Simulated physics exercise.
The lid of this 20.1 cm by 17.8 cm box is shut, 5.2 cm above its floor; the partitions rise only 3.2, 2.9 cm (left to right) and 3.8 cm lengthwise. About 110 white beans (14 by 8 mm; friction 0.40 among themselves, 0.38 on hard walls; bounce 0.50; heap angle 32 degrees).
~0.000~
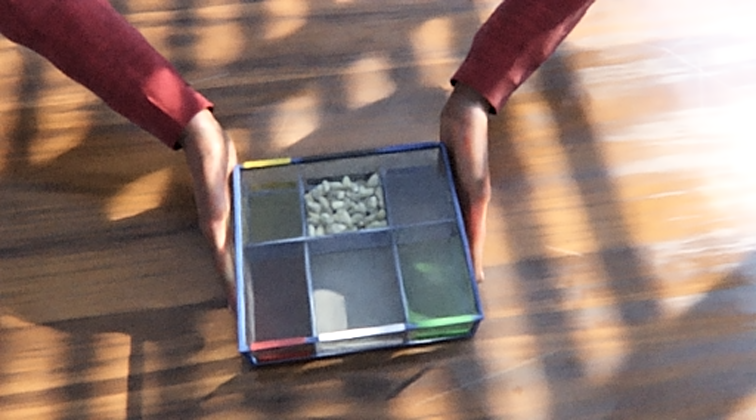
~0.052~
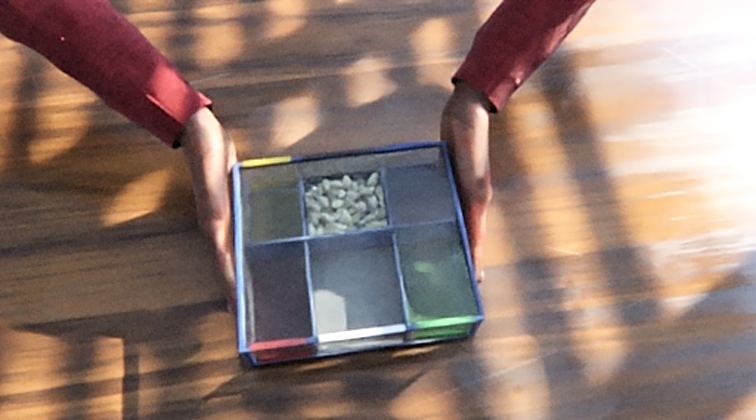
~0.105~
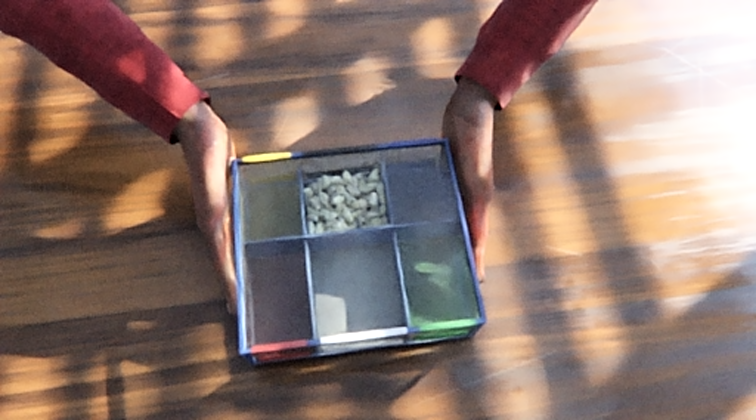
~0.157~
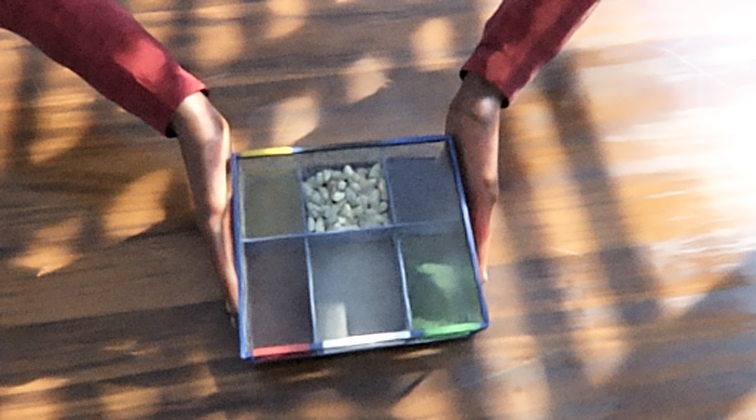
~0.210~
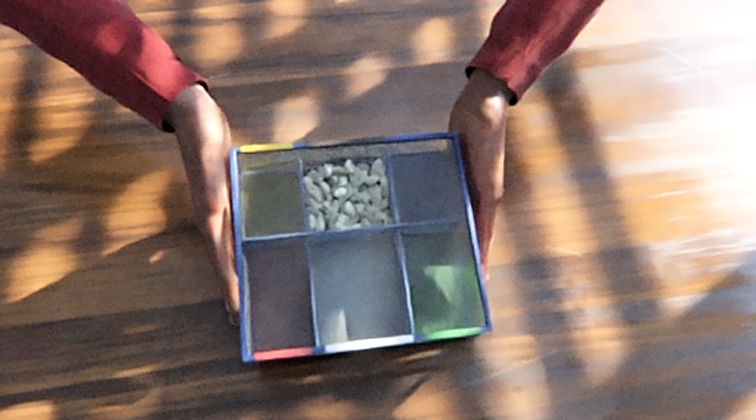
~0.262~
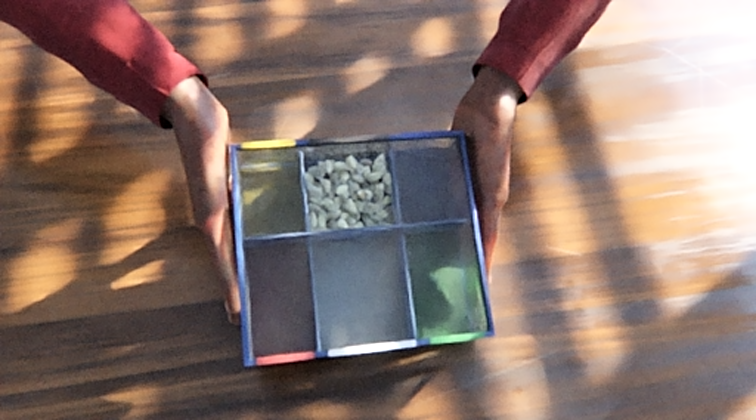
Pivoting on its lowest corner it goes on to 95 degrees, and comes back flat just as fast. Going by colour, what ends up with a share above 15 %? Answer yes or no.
Red: No, blue: No, green: Yes, yellow: No, white: No, black: Yes.
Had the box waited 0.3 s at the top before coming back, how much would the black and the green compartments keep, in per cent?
In that case black 50; green 45.
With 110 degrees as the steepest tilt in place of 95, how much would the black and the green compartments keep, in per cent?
In that case black 55, green 35.
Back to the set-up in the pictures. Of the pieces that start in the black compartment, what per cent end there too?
Roughly 50 per cent.
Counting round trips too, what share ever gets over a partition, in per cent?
Some 55 per cent.
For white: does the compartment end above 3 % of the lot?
White yes.
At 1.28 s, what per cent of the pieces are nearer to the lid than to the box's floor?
About 60 per cent.
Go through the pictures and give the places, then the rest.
The first frame shows box tilt 0 degrees, front corners at (245, 347) and (479, 316); black 100 %.
The second frame shows box tilt 1 degrees, front corners at (245, 347) and (479, 317).
The third frame shows box tilt 4 degrees, front corners at (245, 349) and (481, 319), lowest corner right front.
The fourth frame shows box tilt 8 degrees, front corners at (246, 352) and (484, 323), lowest corner right front.
The fifth frame shows box tilt 13 degrees, front corners at (248, 356) and (487, 327), lowest corner right front.
The sixth frame shows box tilt 17 degrees, front corners at (250, 360) and (489, 332), lowest corner right front; black 100 %. Its pace works out near 85 degrees a second.
After 1.28 s, tilt 95 degrees; blue 5 %, green 15 %, white 5 %, black 75 %.
Then, at 1.95 s, tilt 42 degrees; green 45 %, white 10 %, black 45 %.
Then, at 2.66 s, tilt 0 degrees; green 45 %, white 10 %, black 45 %.
At rest (3.1 s), red 0 %, blue 0 %, green 45 %, yellow 0 %, white 10 %, black 45 %.
